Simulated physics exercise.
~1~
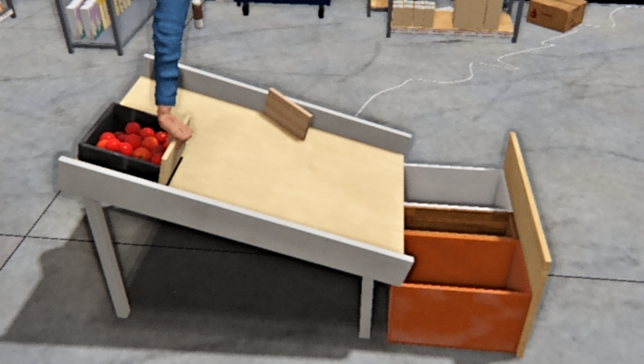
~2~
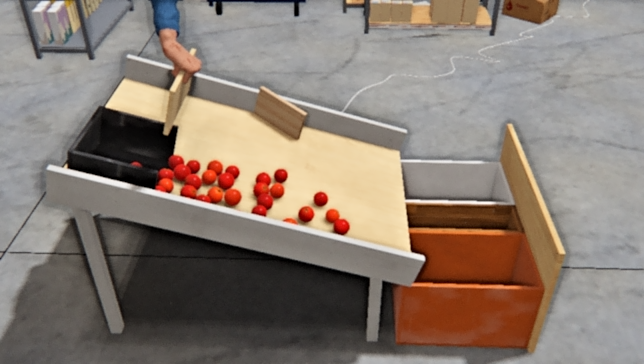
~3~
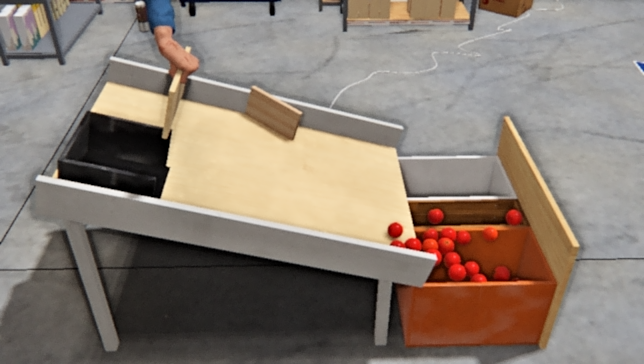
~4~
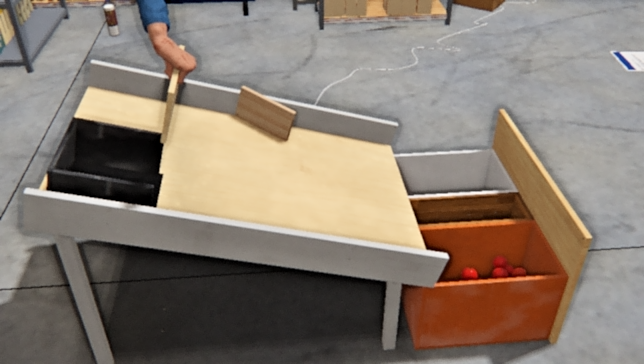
On a concrete floor, a hand lifted the gate on a sloping table, and red tomatoes rolled out of a black pen down to the right, a few dropping into the wooden bin and most ending up in the orange tub nearest the viewer.
